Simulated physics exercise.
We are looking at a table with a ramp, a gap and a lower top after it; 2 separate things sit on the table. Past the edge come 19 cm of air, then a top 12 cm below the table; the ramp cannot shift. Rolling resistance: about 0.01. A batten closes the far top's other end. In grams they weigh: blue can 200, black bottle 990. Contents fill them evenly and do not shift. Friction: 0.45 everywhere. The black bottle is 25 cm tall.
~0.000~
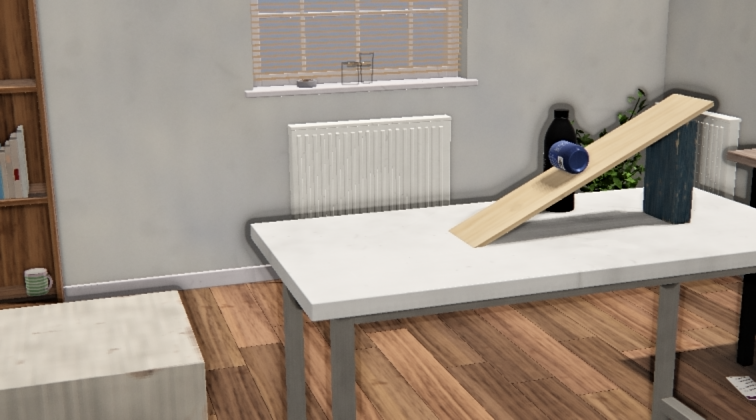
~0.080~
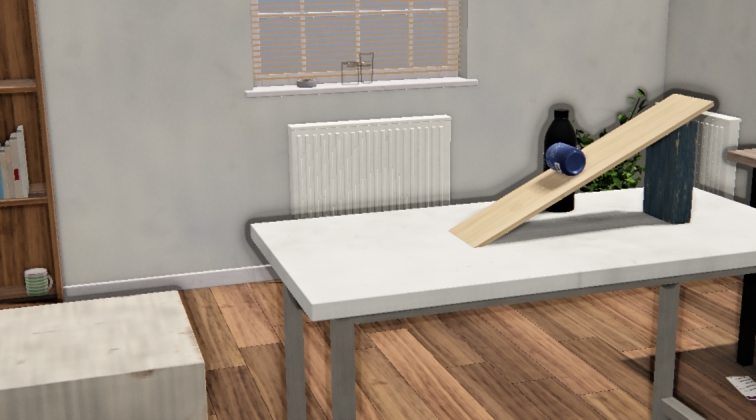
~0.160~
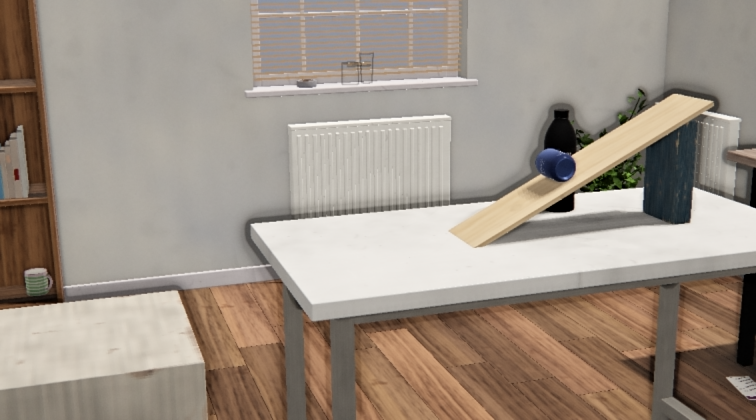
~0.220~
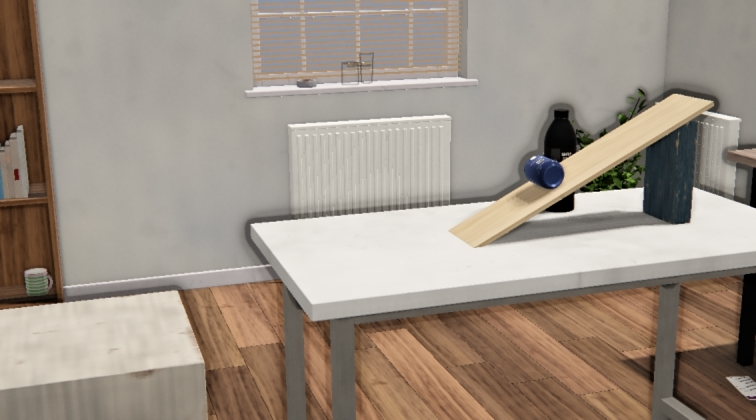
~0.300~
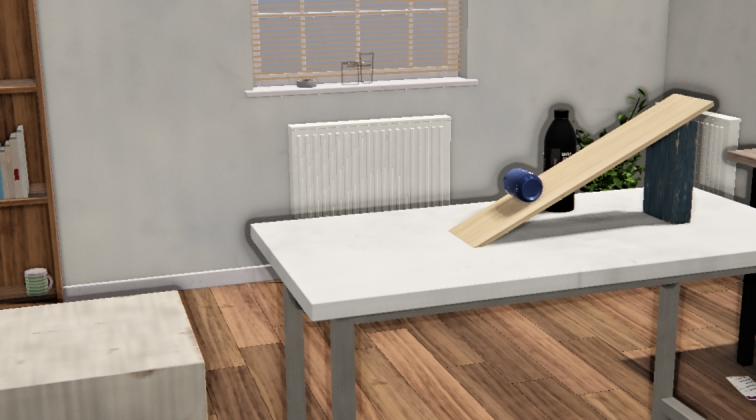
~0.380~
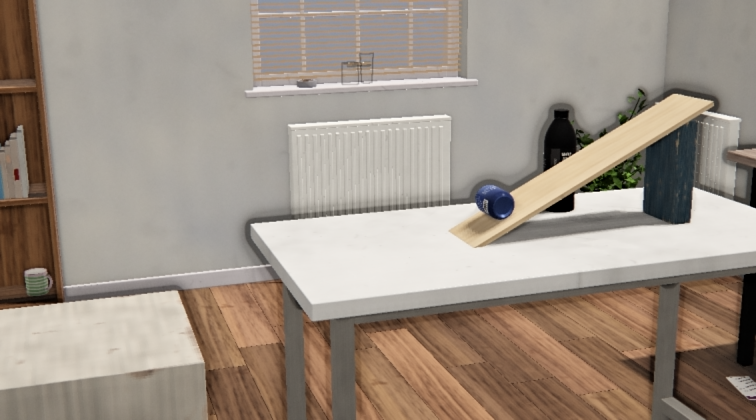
A blue can rolled down a wooden ramp on a white table, moving slowly at first and then faster toward the left, while a black bottle stood still behind the ramp.
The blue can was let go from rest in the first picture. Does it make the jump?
It clears the gap.
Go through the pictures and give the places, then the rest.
In the first frame, 69 cm to the edge; blue can (569, 157).
In the second frame, 68 cm to the edge; blue can (566, 159).
In the third frame, 66 cm to the edge; blue can (556, 165).
In the fourth frame, 63 cm to the edge; blue can (544, 172).
In the fifth frame, 57 cm to the edge; blue can (523, 185).
In the sixth frame, 51 cm to the edge; blue can (495, 202).
Around 0.58 s, 28 cm to the edge; blue can near (399, 231).
Around 0.98 s, 20 cm past the table's edge; blue can near (183, 309).
Around 1.28 s, 54 cm past the table's edge; blue can near (11, 328).
Finally (1.4 s), 67 cm past the table's edge; black bottle still in place (within 8 cm).
